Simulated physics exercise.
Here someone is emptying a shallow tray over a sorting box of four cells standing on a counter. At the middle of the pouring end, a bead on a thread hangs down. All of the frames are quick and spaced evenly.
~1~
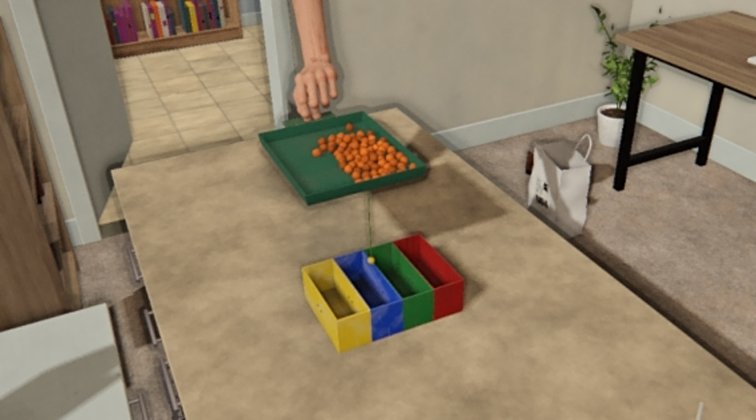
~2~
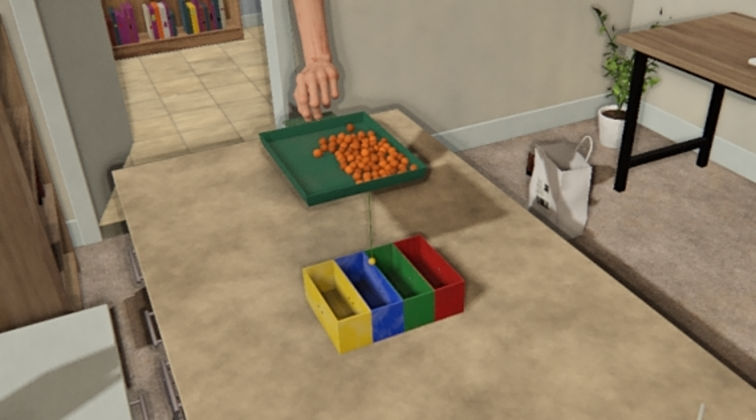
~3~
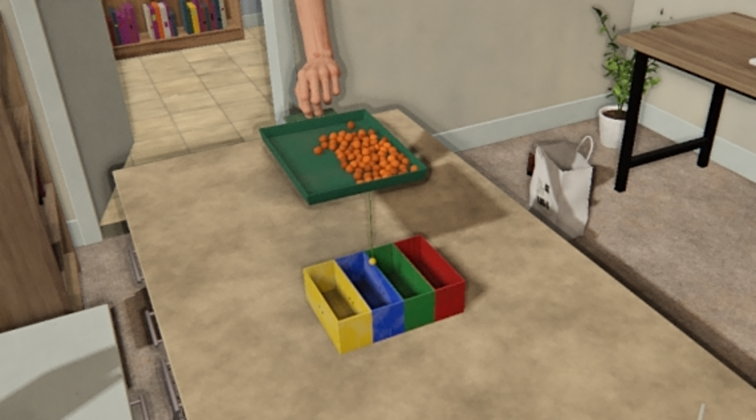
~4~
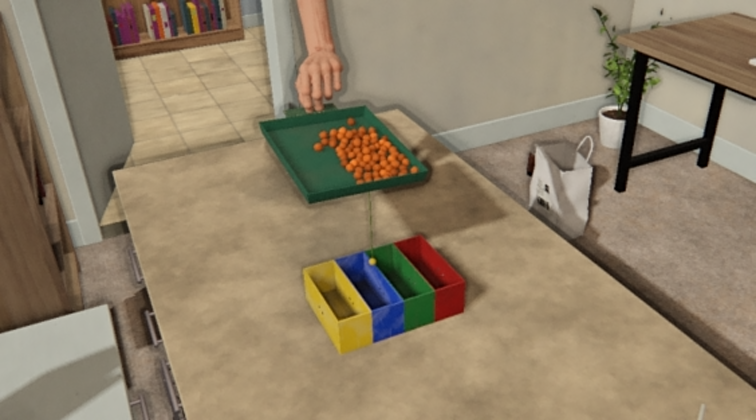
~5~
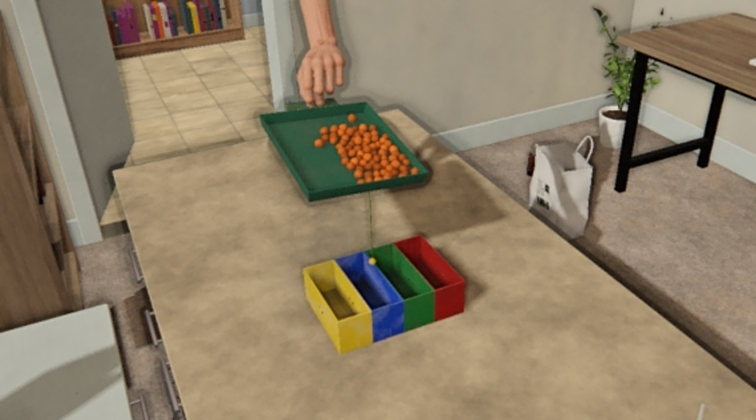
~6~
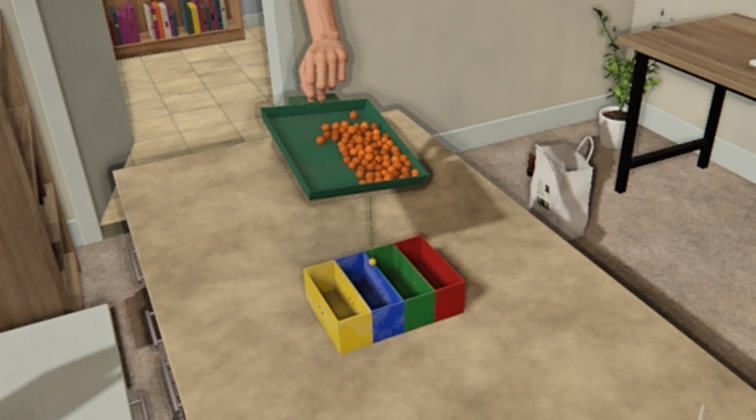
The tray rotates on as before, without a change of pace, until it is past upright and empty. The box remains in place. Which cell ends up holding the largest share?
Red.
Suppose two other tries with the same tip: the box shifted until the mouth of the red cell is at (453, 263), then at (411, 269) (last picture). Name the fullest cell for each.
So it's the green one for the first shift and the red one for the second.
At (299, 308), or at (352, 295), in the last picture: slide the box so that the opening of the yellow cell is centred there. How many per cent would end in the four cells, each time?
Result, in turn: 0 %, 100 %.
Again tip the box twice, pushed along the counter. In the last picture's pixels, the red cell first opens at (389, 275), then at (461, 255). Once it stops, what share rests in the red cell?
About 0% on the first try and 10% on the second.
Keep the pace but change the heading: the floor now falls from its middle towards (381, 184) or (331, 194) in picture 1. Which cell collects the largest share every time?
That red cell, then the cell in yellow.
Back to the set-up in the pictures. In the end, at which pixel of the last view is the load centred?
Near pixel (430, 286).
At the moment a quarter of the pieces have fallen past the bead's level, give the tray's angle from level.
Angle: Close to 95°.
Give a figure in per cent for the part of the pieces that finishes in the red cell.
I'd put that share at some 70 per cent.
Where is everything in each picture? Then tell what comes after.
Corners of the pouring end at (307, 194) and (422, 165), level; middle of the load at (365, 155), coated peanuts; bead on its thread at (371, 260); yellow cell at (354, 328); blue cell at (387, 318); green cell at (418, 307); red cell at (448, 297), in the first frame.
Corners of the pouring end at (308, 195) and (423, 166), level; middle of the load at (366, 155), in the second frame.
Corners of the pouring end at (309, 194) and (424, 168), tipped barely, lowest at the right corner; middle of the load at (367, 154), in the third frame.
Corners of the pouring end at (309, 192) and (425, 170), tipped a little, lowest at the right corner; middle of the load at (367, 153), in the fourth frame.
Corners of the pouring end at (310, 191) and (425, 171), tipped a little, lowest at the right corner; middle of the load at (367, 151), in the fifth frame.
Corners of the pouring end at (311, 190) and (426, 173), tipped a little, lowest at the right corner; middle of the load at (369, 150); yellow cell at (355, 330); blue cell at (388, 319); green cell at (419, 309); red cell at (450, 299), in the sixth frame.
Soon, tray tipped steeply; all on the tray.
A while on, tray tipped right over; most on the tray; a small part in the red cell; a small part falling or outside the box.
Towards the end, tray tipped past a quarter turn; about two thirds in the red cell; a small part in the green cell; about a quarter falling or outside the box.
Finally, tray tipped past a quarter turn; about two thirds in the red cell; a small part in the green cell; none in the yellow cell; none in the blue cell; about a quarter outside the box.
